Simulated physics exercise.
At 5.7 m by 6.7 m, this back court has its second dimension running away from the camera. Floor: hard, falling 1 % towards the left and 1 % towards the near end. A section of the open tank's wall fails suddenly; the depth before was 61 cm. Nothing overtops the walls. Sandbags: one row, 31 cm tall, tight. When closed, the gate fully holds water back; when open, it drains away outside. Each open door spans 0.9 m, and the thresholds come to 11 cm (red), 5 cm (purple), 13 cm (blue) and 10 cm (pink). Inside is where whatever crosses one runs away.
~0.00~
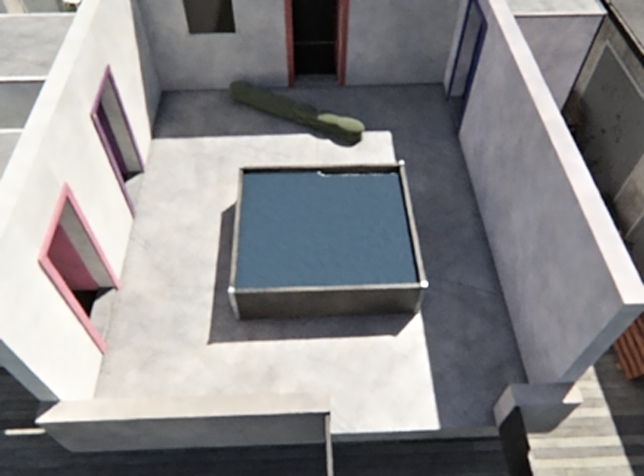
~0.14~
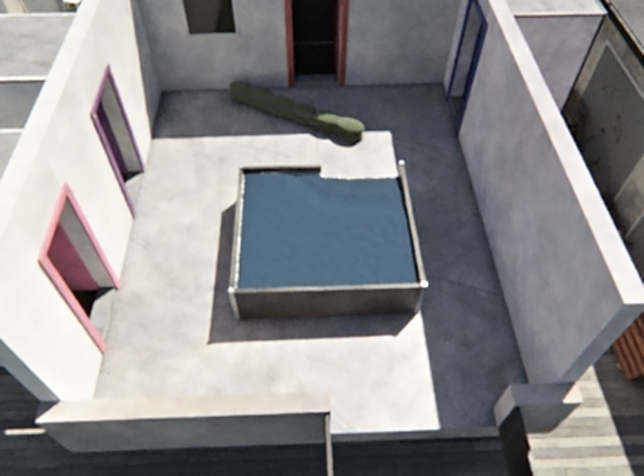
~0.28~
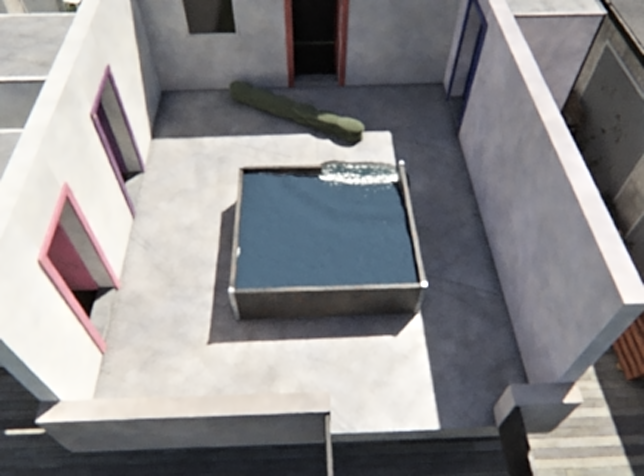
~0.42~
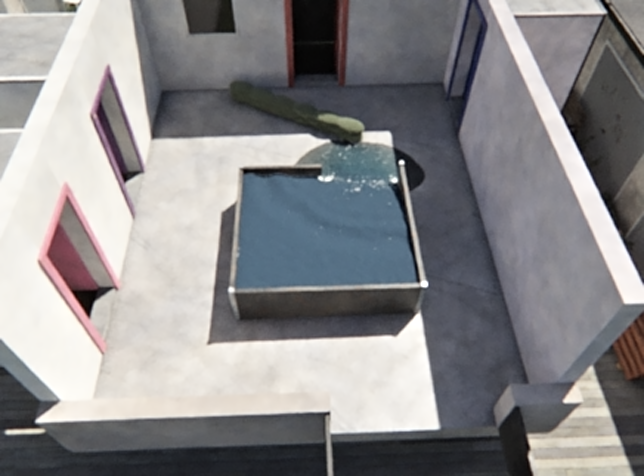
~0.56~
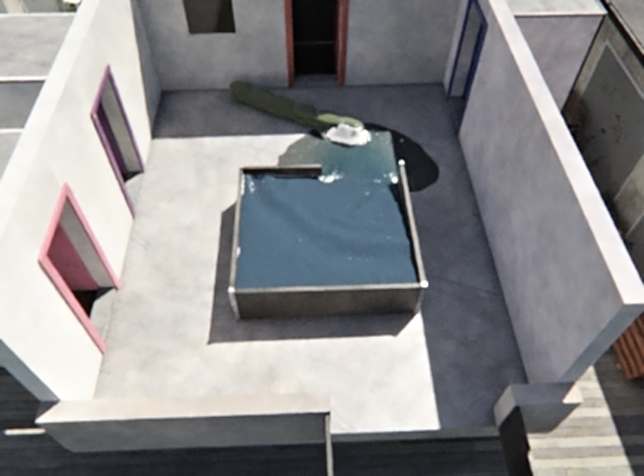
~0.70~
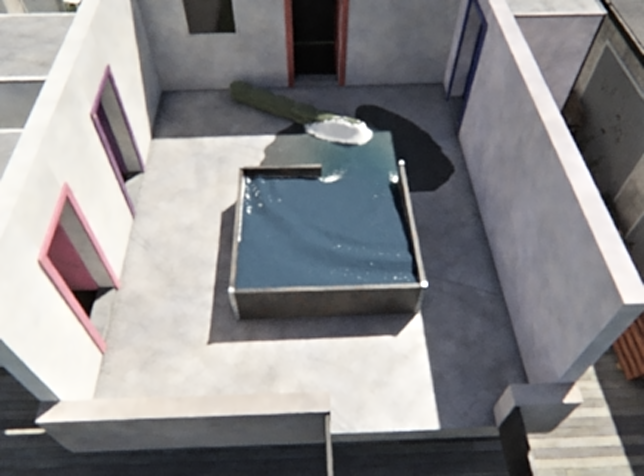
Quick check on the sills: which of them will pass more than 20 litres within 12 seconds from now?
Sill check: Red door passes more; purple door passes more; blue door passes more; pink door passes less or equal.
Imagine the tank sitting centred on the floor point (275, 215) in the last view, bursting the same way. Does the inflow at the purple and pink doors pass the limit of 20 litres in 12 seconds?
Measured against the limit, the purple door goes beyond it and the pink door stays within it.
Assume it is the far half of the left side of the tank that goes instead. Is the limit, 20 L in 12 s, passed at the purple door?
Purple: Exceeds.
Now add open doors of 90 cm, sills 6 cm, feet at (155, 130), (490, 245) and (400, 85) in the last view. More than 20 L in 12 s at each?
Per doorway, in order: Sufficient / insufficient / sufficient.
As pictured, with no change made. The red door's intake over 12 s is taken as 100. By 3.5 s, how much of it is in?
That works out near 0%.
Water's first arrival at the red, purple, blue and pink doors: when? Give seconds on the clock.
So, red at 1.6 s, then purple at 2.8 s, blue at 1.2 s, and pink at 4.0 s.
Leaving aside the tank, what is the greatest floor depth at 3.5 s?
I'd put it at close to 25 cm.
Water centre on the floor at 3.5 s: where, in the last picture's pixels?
Centre: Roughly (322, 180) px.
After 1.4 s water covers 25 % of the floor and is deepest (38 cm) near (347, 141); red door not reached, purple door not reached, blue door 6 cm at the sill, 0 L in, pink door not reached.
After 2.2 s water covers 40 % of the floor and is deepest (40 cm) near (431, 89); red door 5 cm at the sill, 0 L in, purple door not reached, blue door 24 cm at the sill, 9 L in, pink door not reached.
After 3.5 s water covers 50 % of the floor and is deepest (25 cm) near (421, 126); red door 10 cm at the sill, 0 L in, purple door 10 cm at the sill, 3 L in, blue door 25 cm at the sill, 93 L in, pink door not reached.
After 7.0 s water covers 85 % of the floor and is deepest (20 cm) near (88, 424); red door 18 cm at the sill, 60 L in, purple door 10 cm at the sill, 42 L in, blue door 17 cm at the sill, 158 L in, pink door 5 cm at the sill, 0 L in.
After 12.0 s water covers 95 % of the floor and is deepest (14 cm) near (500, 407); red door 11 cm at the sill, 98 L in, purple door 9 cm at the sill, 86 L in, blue door 8 cm at the sill, 170 L in, pink door 7 cm at the sill, 1 L in.
